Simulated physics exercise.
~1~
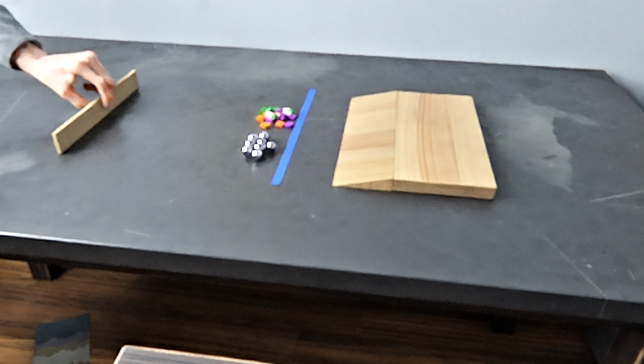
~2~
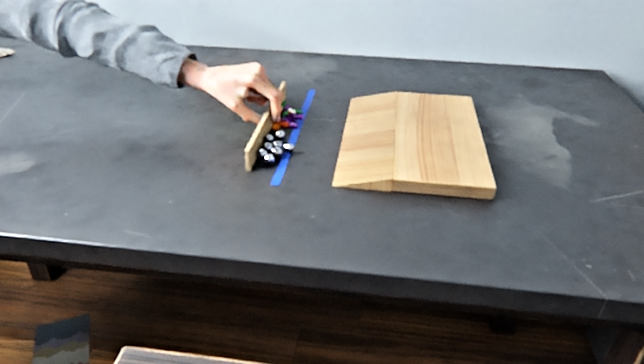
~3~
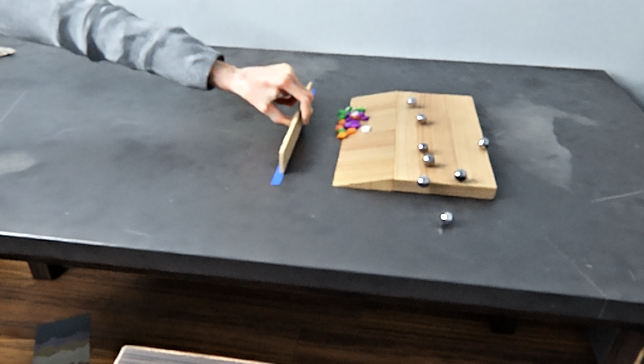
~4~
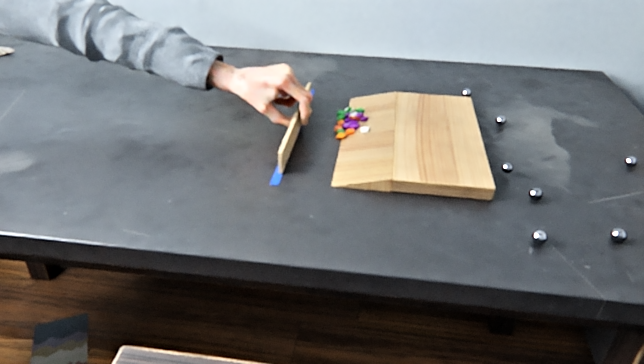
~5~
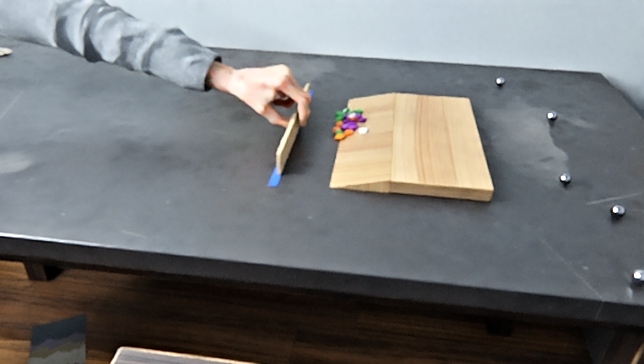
Silver balls rolled up and over a wooden ramp and scattered across the dark table after a hand swept them and some colourful pieces rightward with a board, stopping at blue tape; the colourful pieces stayed clustered around the ramp's lower edge.
